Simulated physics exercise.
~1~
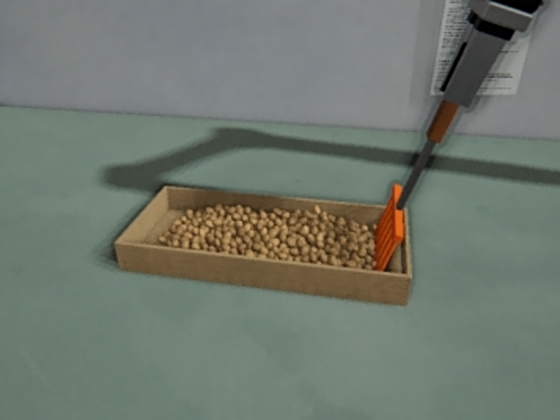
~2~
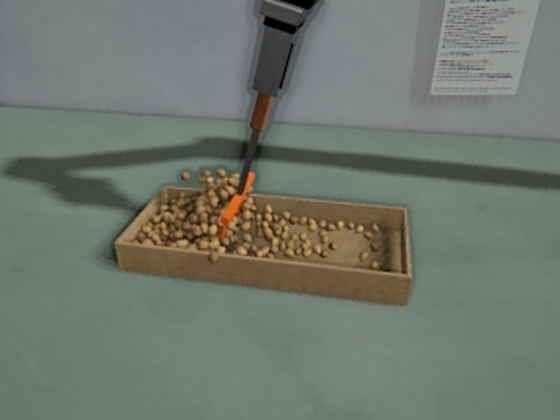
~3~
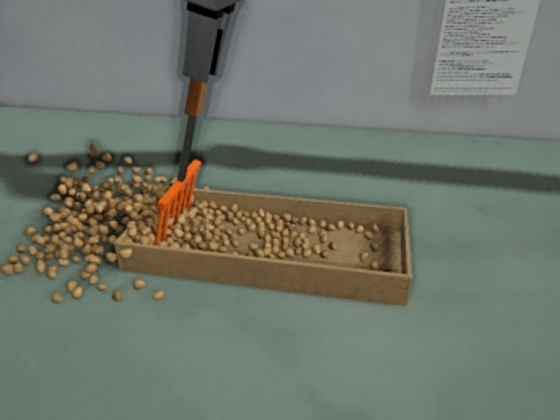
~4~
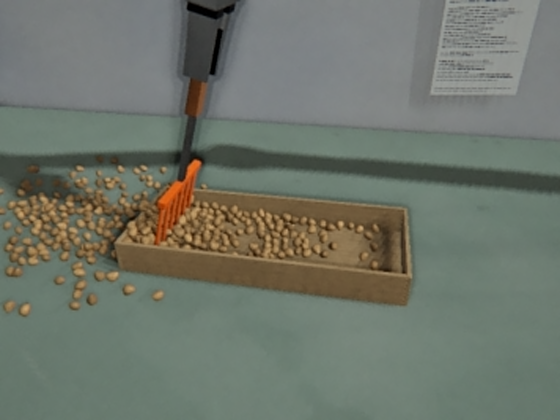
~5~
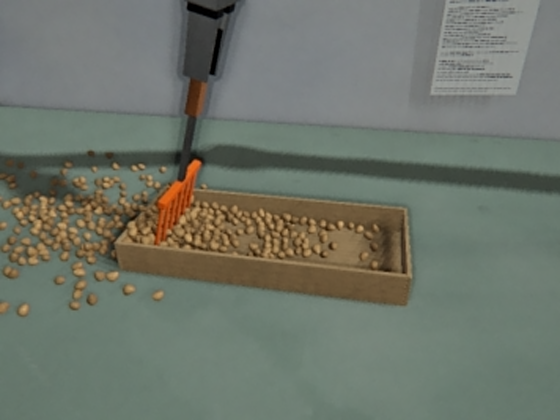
Orange comb on a robotic arm sweeping dried beans left along a wooden trough, spilling many over the end onto the green table.
